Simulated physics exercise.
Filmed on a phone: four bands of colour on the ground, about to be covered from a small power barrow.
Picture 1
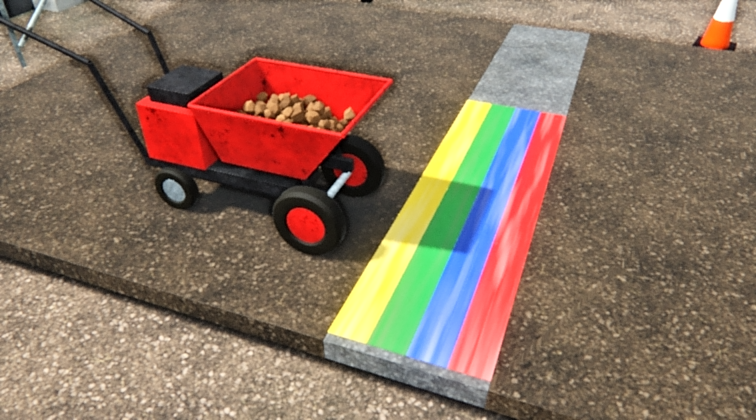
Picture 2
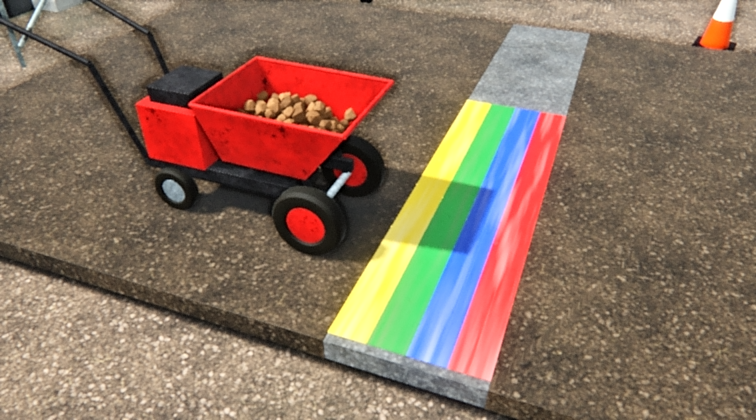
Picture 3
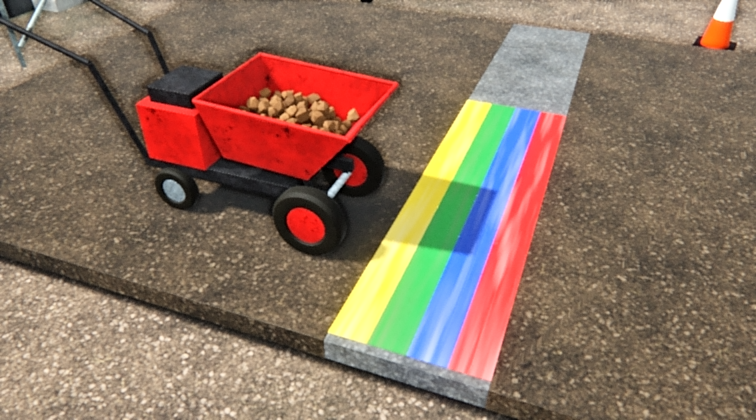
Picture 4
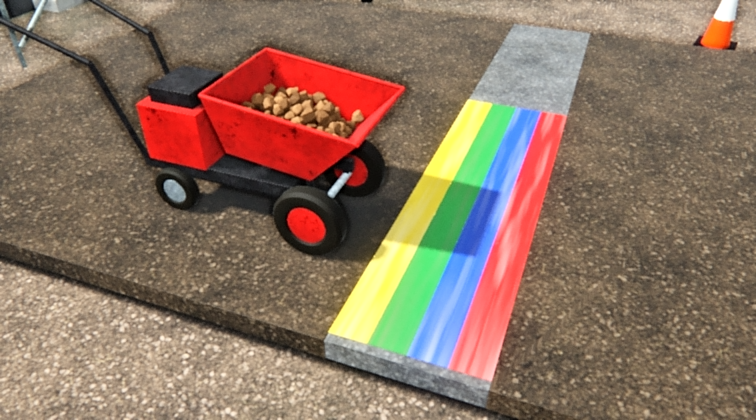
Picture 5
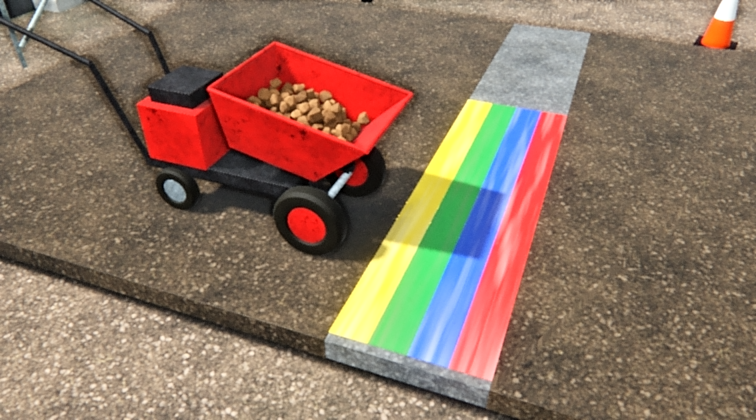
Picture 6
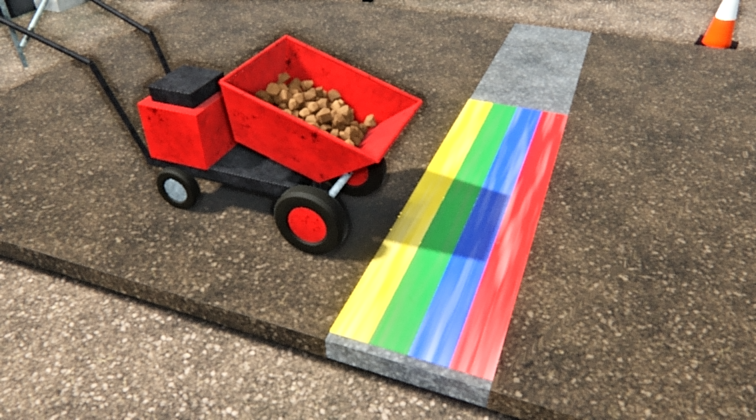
A red power barrow loaded with brown clods stands at the left on dark, rough paving, seen from above at an angle by a still camera. To its right, a flat strip carries yellow, green, blue and red bands from left to right, with bare grey beyond and an orange cone at upper right. The skip slowly tilts forward to the right, its back rising, while the wheels stay put.
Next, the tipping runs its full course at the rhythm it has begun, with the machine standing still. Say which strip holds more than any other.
The blue one gets the largest share.
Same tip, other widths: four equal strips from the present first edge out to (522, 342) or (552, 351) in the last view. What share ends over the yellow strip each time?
Near 0 % and 0 %.
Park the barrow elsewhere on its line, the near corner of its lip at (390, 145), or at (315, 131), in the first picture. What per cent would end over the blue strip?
Near 10 % and 20 %.
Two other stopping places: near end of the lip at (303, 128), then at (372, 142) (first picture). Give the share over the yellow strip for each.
First some 20, then 0 per cent.
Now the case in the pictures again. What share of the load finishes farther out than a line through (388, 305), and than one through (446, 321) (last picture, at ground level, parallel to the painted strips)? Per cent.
The first gives 90 %, the second 50 %.
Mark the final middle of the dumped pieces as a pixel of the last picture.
Around (481, 249).
Soon, skip tipped steeply; all in the skip.
A while on, skip tipped right over; nearly all in the skip; a stray few over the green strip; a stray few over the blue strip.
Towards the end, skip tipped right over; about a third in the skip; a small part over the green strip; about a quarter over the blue strip; about a quarter over the red strip; a small part off the paint.
Finally, skip tipped right over; a small part in the skip; none over the yellow strip; about a quarter over the green strip; about a third over the blue strip; about a quarter over the red strip; a small part off the paint.
